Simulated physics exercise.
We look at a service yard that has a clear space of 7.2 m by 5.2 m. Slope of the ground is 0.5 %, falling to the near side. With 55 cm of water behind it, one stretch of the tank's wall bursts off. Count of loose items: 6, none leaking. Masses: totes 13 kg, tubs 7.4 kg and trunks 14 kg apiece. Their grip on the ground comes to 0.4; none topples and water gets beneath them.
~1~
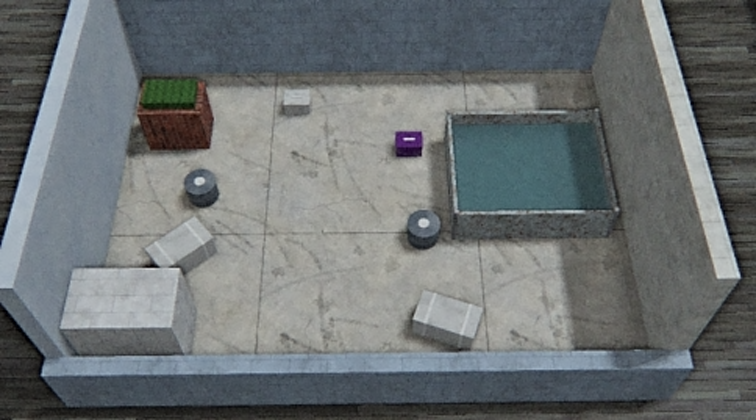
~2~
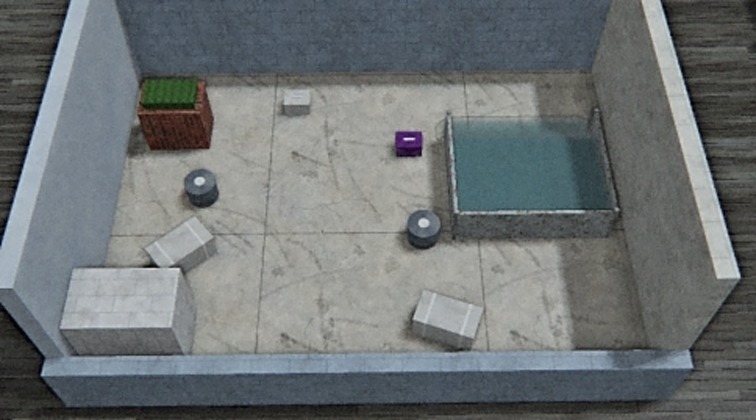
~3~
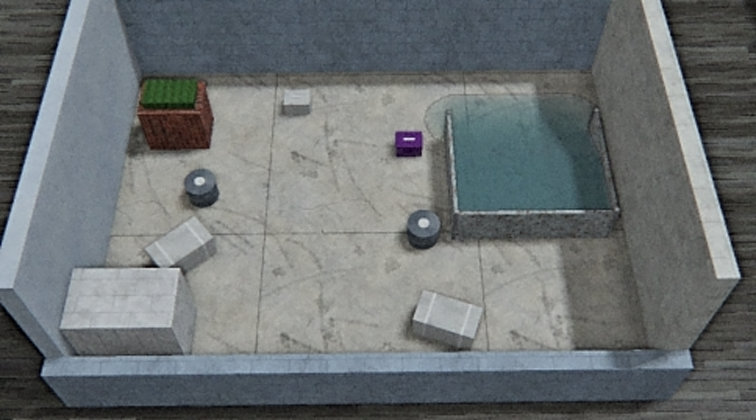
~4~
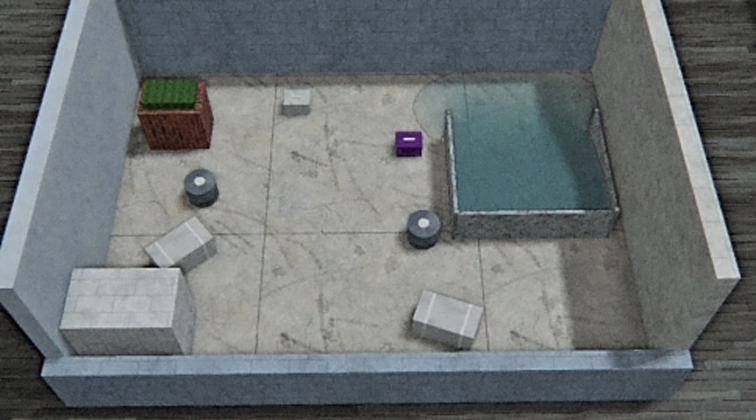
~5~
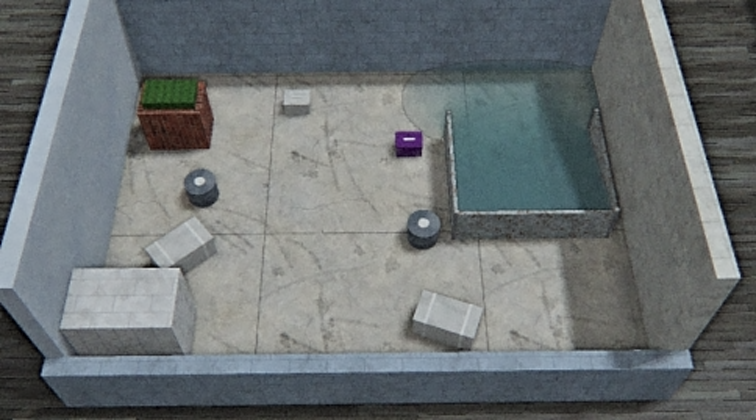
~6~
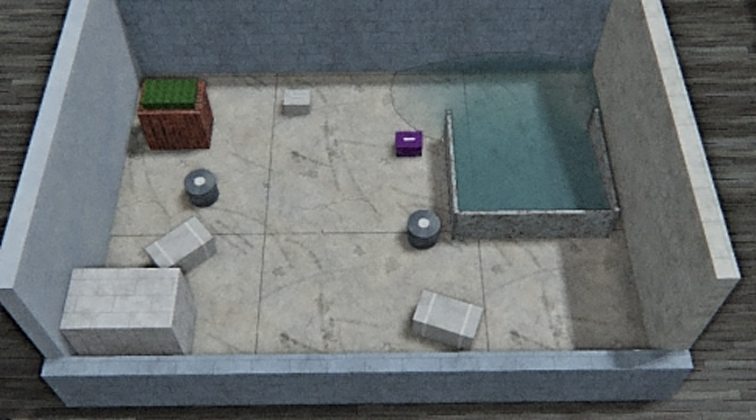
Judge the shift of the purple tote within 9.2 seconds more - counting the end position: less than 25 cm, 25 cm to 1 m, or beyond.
Distance: Minimal.
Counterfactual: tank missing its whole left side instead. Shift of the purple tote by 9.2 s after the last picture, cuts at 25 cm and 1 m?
Had it gone that way, the purple tote would be borne far.
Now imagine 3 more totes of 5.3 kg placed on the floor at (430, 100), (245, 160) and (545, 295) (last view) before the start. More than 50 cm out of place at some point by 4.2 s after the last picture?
One by one: Beyond the mark, beyond the mark, below the mark.
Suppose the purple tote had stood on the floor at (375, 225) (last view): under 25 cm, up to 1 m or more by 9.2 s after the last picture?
Observed: Object is barely disturbed.
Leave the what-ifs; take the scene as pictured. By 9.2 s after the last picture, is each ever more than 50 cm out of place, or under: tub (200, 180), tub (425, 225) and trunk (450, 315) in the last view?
Beyond the limit, then within the limit, then within the limit.
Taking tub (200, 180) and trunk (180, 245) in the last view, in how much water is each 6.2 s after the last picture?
About 11 and 4 cm.
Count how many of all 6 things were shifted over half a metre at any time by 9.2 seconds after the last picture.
The number is 3.
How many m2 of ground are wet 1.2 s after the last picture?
Roughly 11.0 m2 of it is wet.
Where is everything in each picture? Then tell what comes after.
The purple tote at (409, 139), on the bottom; 3.6 m2 under water; 0 of 6 have shifted, in the first picture.
The purple tote at (409, 139) rests on the ground; 4.7 m2 under water; 0 of 6 have shifted, in the second picture.
The purple tote at (409, 139), on the bottom; 5.9 m2 under water; 0 of 6 have shifted, in the third picture.
The purple tote at (409, 139) rests on the ground; 7.4 m2 under water; 0 of 6 have shifted, in the fourth picture.
The purple tote at (409, 139), on the bottom; 7.9 m2 under water; 0 of 6 have shifted, in the fifth picture.
The purple tote at (409, 139) rests on the ground; 8.1 m2 under water; 0 of 6 have shifted, in the sixth picture.
Then, 1.2 s after the last picture the purple tote is near (409, 139), 0.0 m from its start, aground; 0 afloat.
Then, 3.8 s after the last picture the purple tote is near (408, 147), 0.1 m from its start, aground; 1 afloat.
Then, 6.2 s after the last picture the purple tote is near (408, 147), 0.1 m from its start, aground; 1 afloat.
Then, 9.2 s after the last picture the purple tote is near (408, 147), 0.1 m from its start, aground; 3 afloat.
